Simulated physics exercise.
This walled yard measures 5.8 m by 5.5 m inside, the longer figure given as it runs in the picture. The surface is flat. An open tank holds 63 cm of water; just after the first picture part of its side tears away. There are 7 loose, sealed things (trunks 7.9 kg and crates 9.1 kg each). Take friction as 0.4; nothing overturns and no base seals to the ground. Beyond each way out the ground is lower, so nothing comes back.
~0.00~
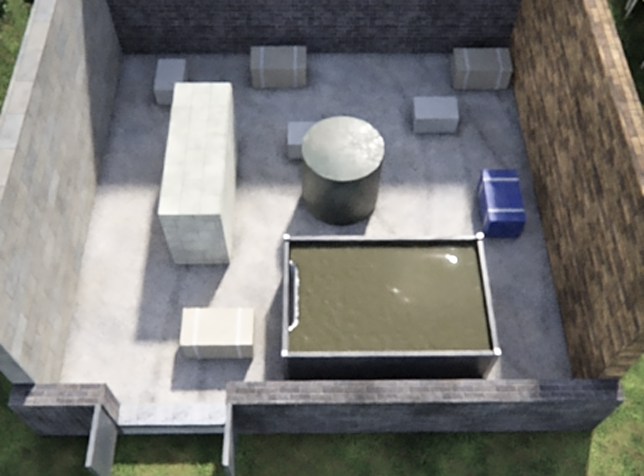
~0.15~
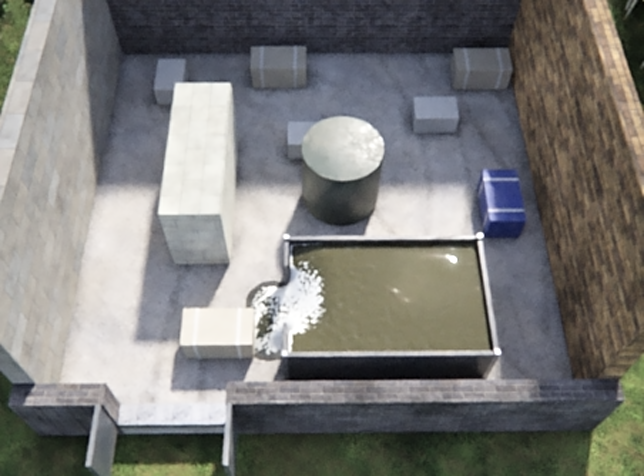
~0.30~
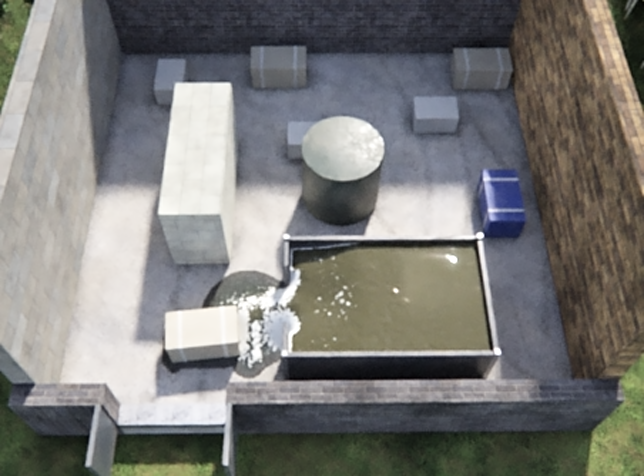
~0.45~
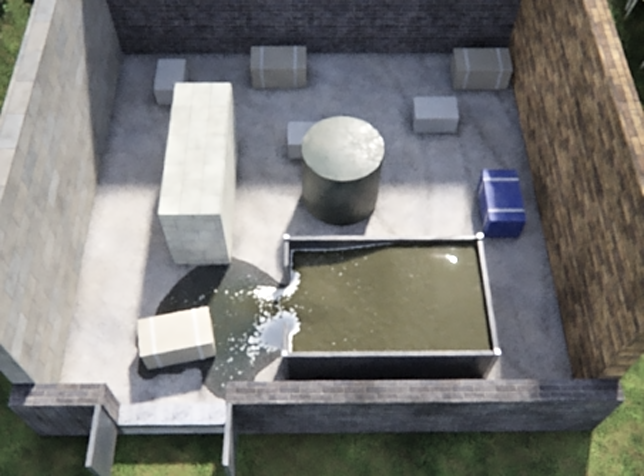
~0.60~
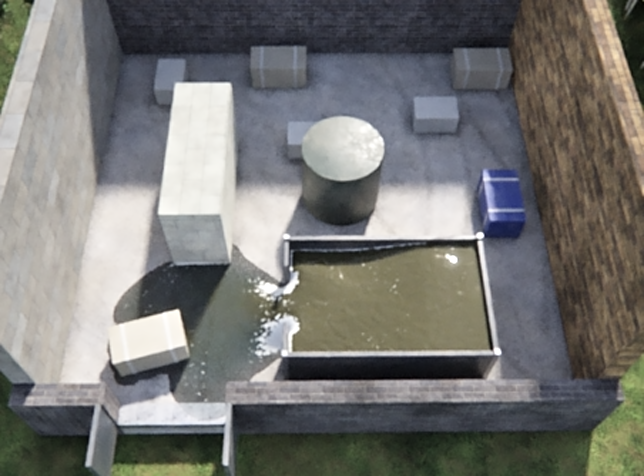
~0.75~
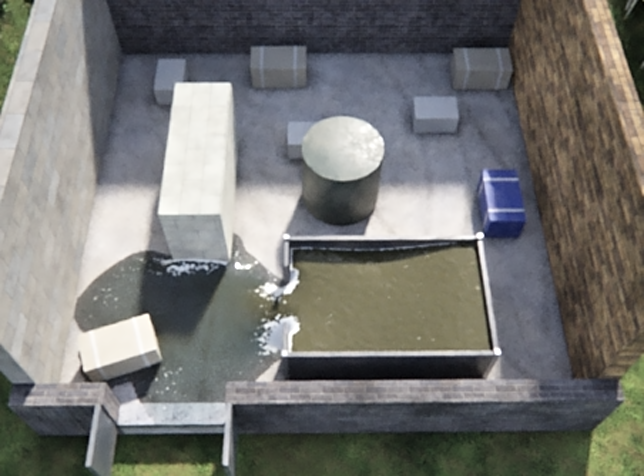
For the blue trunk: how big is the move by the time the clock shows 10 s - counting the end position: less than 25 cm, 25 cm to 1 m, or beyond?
The blue trunk holds its place.
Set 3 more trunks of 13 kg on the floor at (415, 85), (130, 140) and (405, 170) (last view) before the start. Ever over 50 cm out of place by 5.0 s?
In that order: Less, past it, under.
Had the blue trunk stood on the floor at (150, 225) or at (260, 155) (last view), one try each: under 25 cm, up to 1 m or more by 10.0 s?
In that order: It gets carried off; it is nudged along.
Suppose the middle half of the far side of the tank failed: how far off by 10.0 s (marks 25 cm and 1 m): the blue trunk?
In that case the blue trunk gets carried off.
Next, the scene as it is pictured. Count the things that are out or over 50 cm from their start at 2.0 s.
By then 1.
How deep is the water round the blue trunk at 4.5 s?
Roughly 0 cm.
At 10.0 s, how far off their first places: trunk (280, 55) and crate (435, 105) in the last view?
In that order: 250 cm, 50 cm.
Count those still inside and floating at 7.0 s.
0 of them.
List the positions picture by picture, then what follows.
The first picture shows the blue trunk at (504, 195) rests on the ground; water covers 3.2 m2; 0 of 7 have shifted.
The second picture shows the blue trunk at (504, 195) rests on the ground; 3.6 m2 under water; 0 of 7 have shifted.
The third picture shows the blue trunk at (504, 195), on the bottom; water covers 4.1 m2; 1 of 7 have shifted.
The fourth picture shows the blue trunk at (504, 195) rests on the ground; 4.9 m2 under water; 1 of 7 have shifted.
The fifth picture shows the blue trunk at (504, 195), on the bottom; 5.9 m2 under water; 1 of 7 have shifted.
The sixth picture shows the blue trunk at (504, 195) rests on the ground; water covers 7.1 m2; 1 of 7 have shifted.
After 2.0 s the blue trunk is near (504, 195), 0.0 m from its start, aground; 0 of 7 are out; 1 afloat.
After 4.5 s the blue trunk is near (504, 195), 0.0 m from its start, aground; 1 of 7 are out; 1 afloat.
After 7.0 s the blue trunk is near (504, 195), 0.0 m from its start, aground; 1 of 7 are out; 0 afloat.
After 10.0 s the blue trunk is near (504, 195), 0.0 m from its start, aground; 1 of 7 are out; 3 afloat.
